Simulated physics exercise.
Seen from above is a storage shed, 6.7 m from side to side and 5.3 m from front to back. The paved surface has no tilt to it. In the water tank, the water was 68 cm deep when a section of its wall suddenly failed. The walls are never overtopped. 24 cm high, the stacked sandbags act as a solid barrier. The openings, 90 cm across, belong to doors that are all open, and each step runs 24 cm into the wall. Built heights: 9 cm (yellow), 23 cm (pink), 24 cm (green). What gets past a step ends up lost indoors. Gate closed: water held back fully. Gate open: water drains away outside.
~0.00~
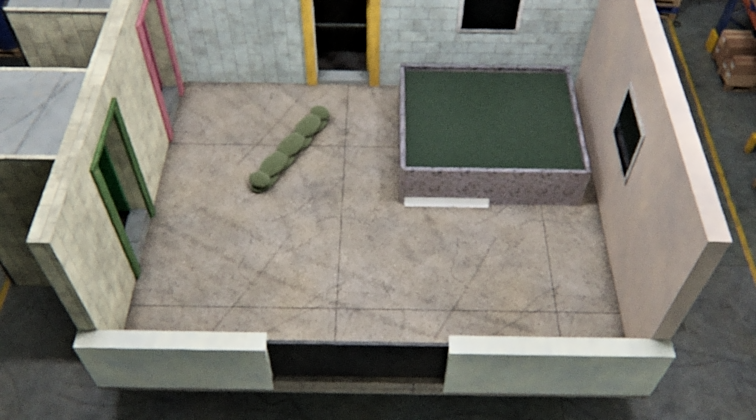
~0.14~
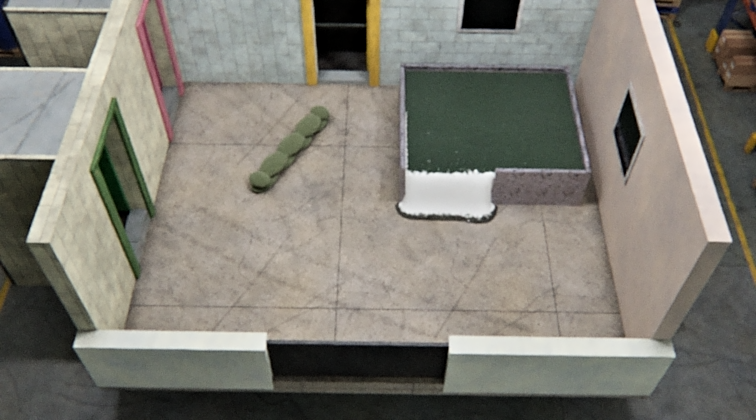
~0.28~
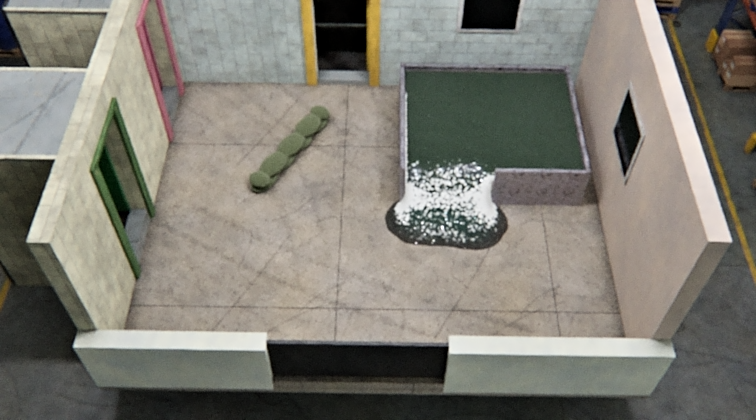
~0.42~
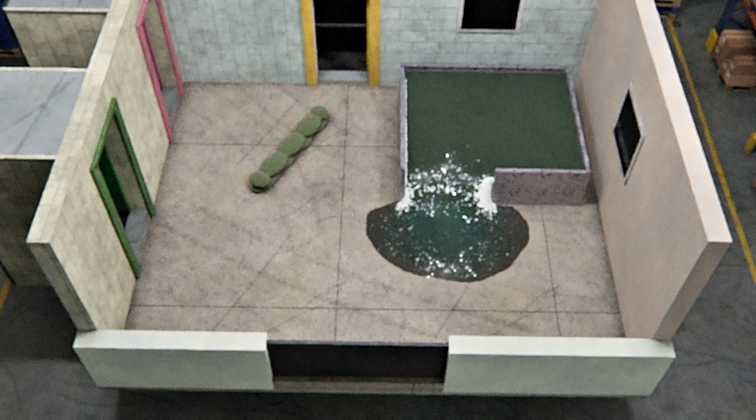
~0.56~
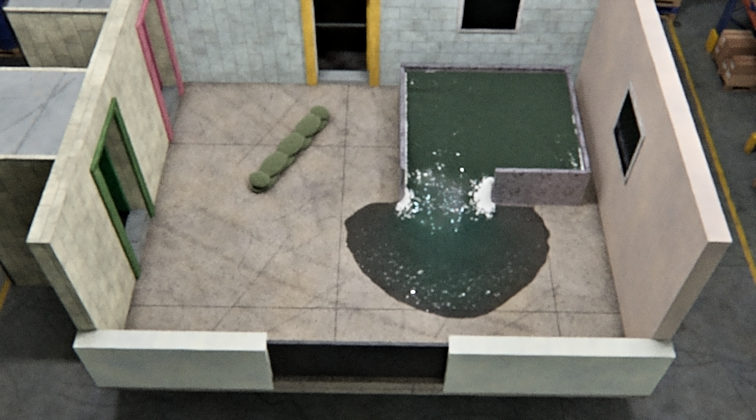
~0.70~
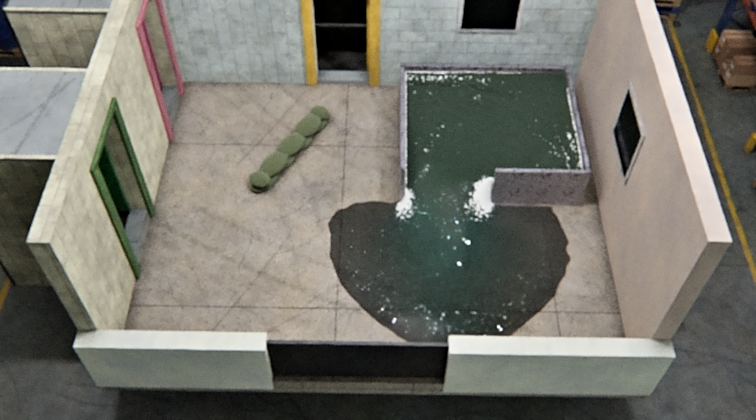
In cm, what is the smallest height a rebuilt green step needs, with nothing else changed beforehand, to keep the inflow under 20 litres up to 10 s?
Close to 13 cm is just enough.
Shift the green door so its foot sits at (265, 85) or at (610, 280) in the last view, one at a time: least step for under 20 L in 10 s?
About 13.0 cm for the first and 11.5 cm for the second.
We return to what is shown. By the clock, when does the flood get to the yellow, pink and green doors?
Yellow 5.5 s, pink 3.8 s, green 3.0 s.
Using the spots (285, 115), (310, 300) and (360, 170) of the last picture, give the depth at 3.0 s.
Taking the spots in order: About 0, 7 and 0 centimetres.
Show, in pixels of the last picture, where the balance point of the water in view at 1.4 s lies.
(473, 183), roughly.
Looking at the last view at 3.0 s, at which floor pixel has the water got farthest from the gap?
I'd put the front's tip around (117, 361).
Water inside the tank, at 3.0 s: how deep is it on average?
Average depth: Approx. 34 cm.
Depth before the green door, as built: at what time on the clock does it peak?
The level tops out near 4.0 seconds.
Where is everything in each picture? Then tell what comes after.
The first frame shows still water, 68 cm deep, in the water tank at (489, 119); the green door at (127, 200) is dry.
In the second frame, water pours out at (448, 189) and has run 0.4 m, to (479, 220); about 10 cm deep outside, 68 cm at the back.
In the third frame, water pours out at (448, 191) and has run 0.8 m, to (448, 243); about 12 cm deep outside, 68 cm at the back.
In the fourth frame, the gap is at (447, 193), the front 1.4 m out at (463, 277); the back of the water tank holds 68 cm.
In the fifth frame, the gap is at (447, 193), the front 1.9 m out at (443, 310); the back of the water tank holds 68 cm.
In the sixth frame, the gap is at (447, 192), the front 2.6 m out at a hidden place; the back of the water tank holds 64 cm; 2.9 m in a straight line remain to the green door at (127, 200).
After 1.4 s water covers 30 % of the floor, deepest (38 cm) near (431, 213); it has not reached the green door.
After 3.0 s water covers 50 % of the floor, deepest (37 cm) near (131, 361); 6 cm at the green door, 0 litres in over its 24 cm step.
After 10.0 s water covers 95 % of the floor, deepest (18 cm) near (180, 99); 11 cm at the green door, 0 litres in over its 24 cm step.
At the green door as built, the water arrived by 3.0 s and peaked near 17 cm at 4.0 s.
With a step of 11 cm, 42 litres would have come in within the 10 s; with 15 cm, 6 litres. So under 20 litres takes about 13 cm.
